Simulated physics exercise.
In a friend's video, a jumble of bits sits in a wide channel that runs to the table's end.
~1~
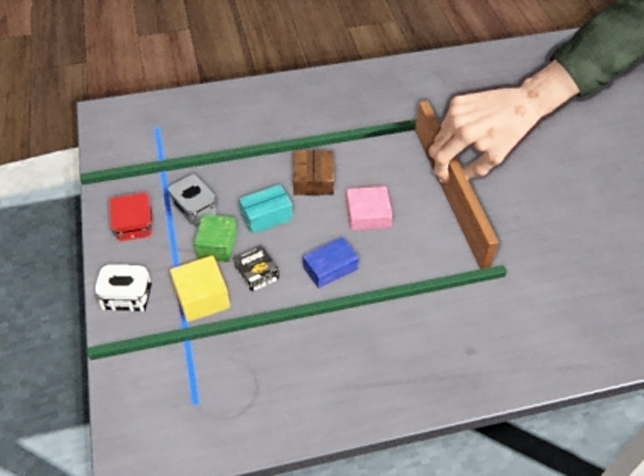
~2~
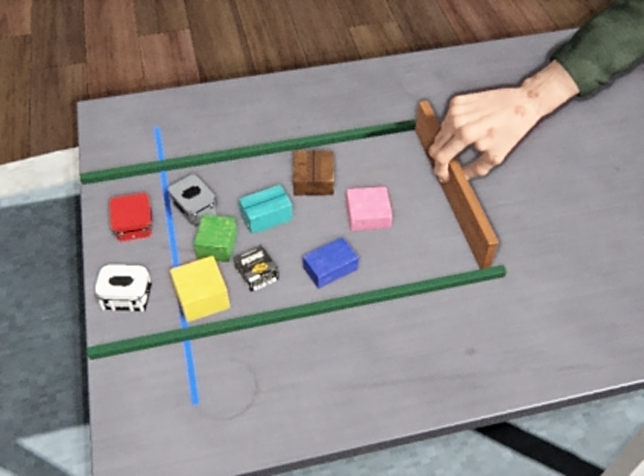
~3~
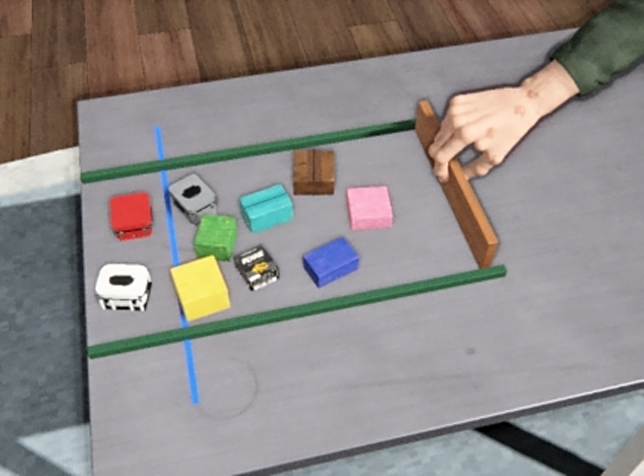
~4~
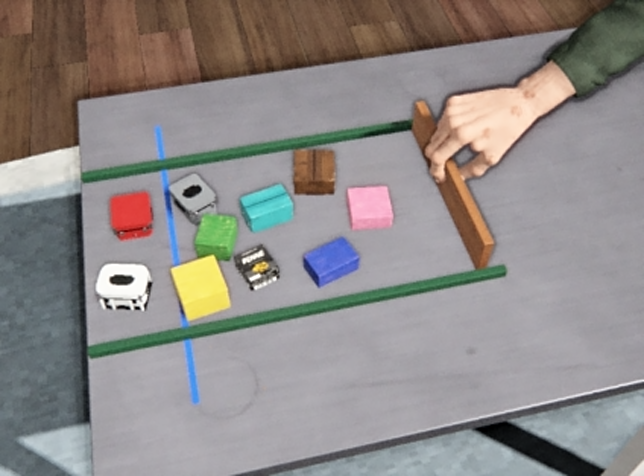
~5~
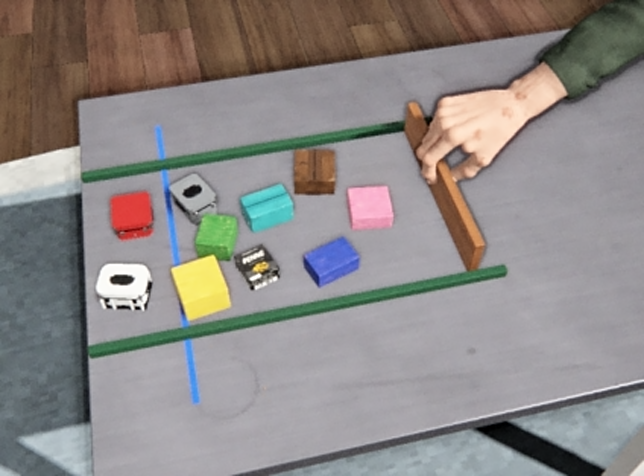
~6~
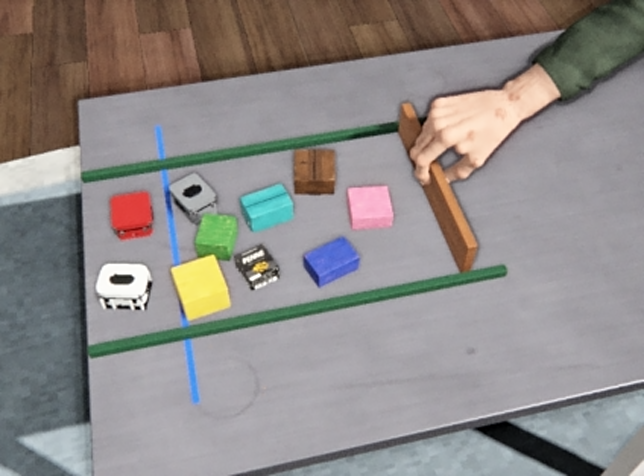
A wooden board, gripped by a hand, slid slightly left between two green strips, while the jumble of colourful blocks and small cases scattered around a blue line on the table stayed still.
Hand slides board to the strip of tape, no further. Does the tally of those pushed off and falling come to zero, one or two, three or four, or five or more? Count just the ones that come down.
It ends with three pieces or four gone from the top.
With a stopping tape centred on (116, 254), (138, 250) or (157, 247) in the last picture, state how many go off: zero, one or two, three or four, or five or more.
Spot one gives five or more, spot two gives five or more, spot three gives 3 or 4.
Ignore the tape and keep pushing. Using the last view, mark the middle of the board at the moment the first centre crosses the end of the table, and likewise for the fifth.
(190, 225), then (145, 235).
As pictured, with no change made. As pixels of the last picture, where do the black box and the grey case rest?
The black box comes to rest close to (112, 271), while the grey case rests close to (109, 204).
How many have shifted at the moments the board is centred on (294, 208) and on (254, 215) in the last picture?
At the first point the count is 6, at the second it's 9.
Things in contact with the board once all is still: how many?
3 in contact.
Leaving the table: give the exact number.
I count 3 in all.
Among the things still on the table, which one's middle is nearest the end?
It's the turquoise box.
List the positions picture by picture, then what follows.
The first frame shows white case (124, 288); red case (132, 218); yellow block (200, 289); board (452, 181); tape (173, 245).
The second frame shows red case (132, 218); turquoise box (266, 210).
The third frame shows yellow block (200, 288); brown box (314, 173).
The fourth frame shows white case (125, 287); green block (217, 238).
The fifth frame shows red case (133, 217); blue block (331, 262).
The sixth frame shows white case (125, 287); red case (133, 217); yellow block (201, 287); board (434, 184); tape (174, 244).
Soon after, none off yet; white case at rest near (125, 287); red case at rest near (133, 217); yellow block at rest near (201, 287).
After that, none off yet; white case moving near (115, 288); red case at rest near (133, 217); yellow block displaced about its own width near (165, 298).
In the end, the number that fall off is three or four; gone, green block, red case and white case.
